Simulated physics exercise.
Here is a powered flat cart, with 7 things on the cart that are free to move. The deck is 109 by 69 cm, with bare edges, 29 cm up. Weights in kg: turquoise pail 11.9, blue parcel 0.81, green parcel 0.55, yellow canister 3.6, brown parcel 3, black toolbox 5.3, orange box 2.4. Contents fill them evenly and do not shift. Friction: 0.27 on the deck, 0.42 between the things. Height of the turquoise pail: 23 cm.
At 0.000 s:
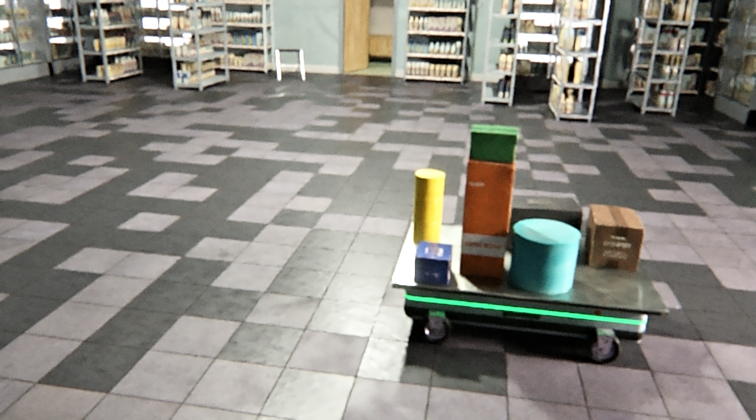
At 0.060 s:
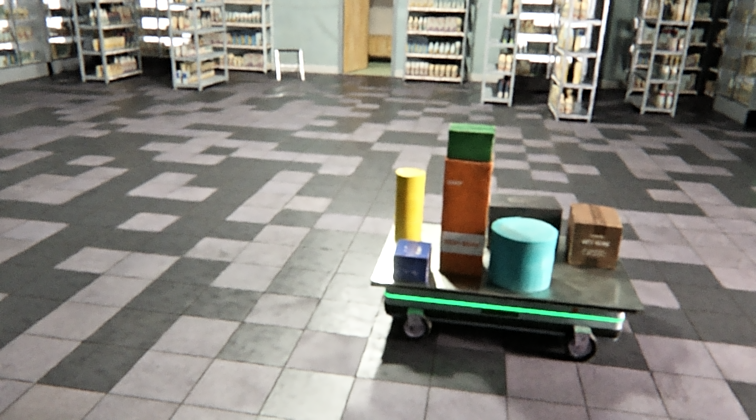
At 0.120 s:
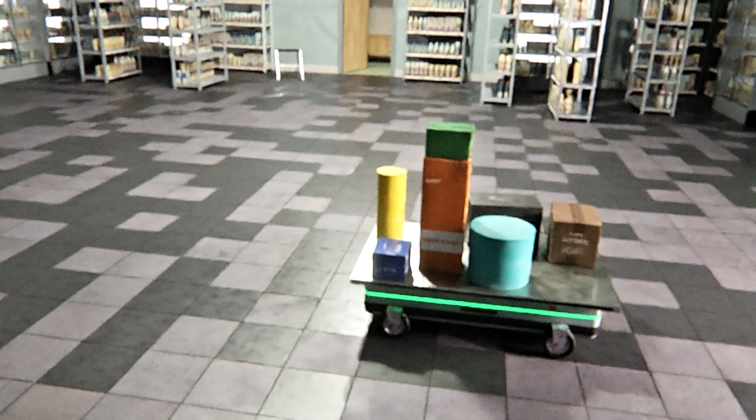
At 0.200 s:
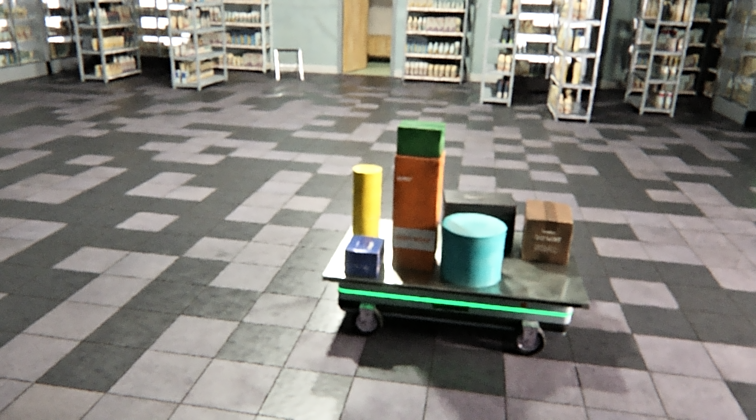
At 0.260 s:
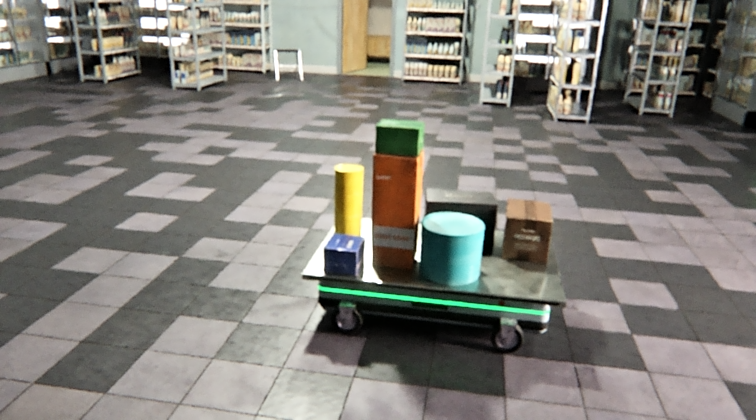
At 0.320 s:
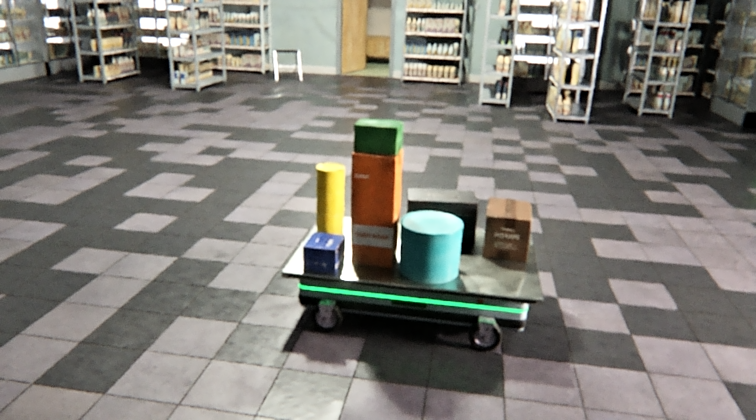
A flat cart carrying boxes, a yellow canister and a turquoise pail rolls steadily left.
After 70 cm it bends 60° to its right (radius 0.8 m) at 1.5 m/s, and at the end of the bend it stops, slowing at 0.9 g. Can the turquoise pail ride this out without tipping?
The turquoise pail topples.
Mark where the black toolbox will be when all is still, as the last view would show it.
Near (279, 152).
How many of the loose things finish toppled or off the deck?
In all, 5.
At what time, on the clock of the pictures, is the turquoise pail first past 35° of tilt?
At about 1.2 s.
By 0.82 s, cart has run 123 cm, turned 27°; blue parcel now off the deck; turquoise pail 10 cm from its spot near (267, 219); yellow canister 32 cm from its spot.
By 1.12 s, cart has run 168 cm, turned 57°; turquoise pail, green parcel, yellow canister and orange box now off the deck; black toolbox 14 cm from its spot.
By 1.32 s, cart has run 194 cm, turned 60°; black toolbox 15 cm from its spot; brown parcel 2 cm from its spot.
By 1.62 s, cart has run 197 cm, turned 60°, stopped; black toolbox 31 cm from its spot; brown parcel 25 cm from its spot.
When it is over (2.1 s), off the deck and tipped over, turquoise pail, yellow canister and orange box; off the deck but upright, blue parcel and green parcel; not toppled but over 10 cm from the start, brown parcel and black toolbox.
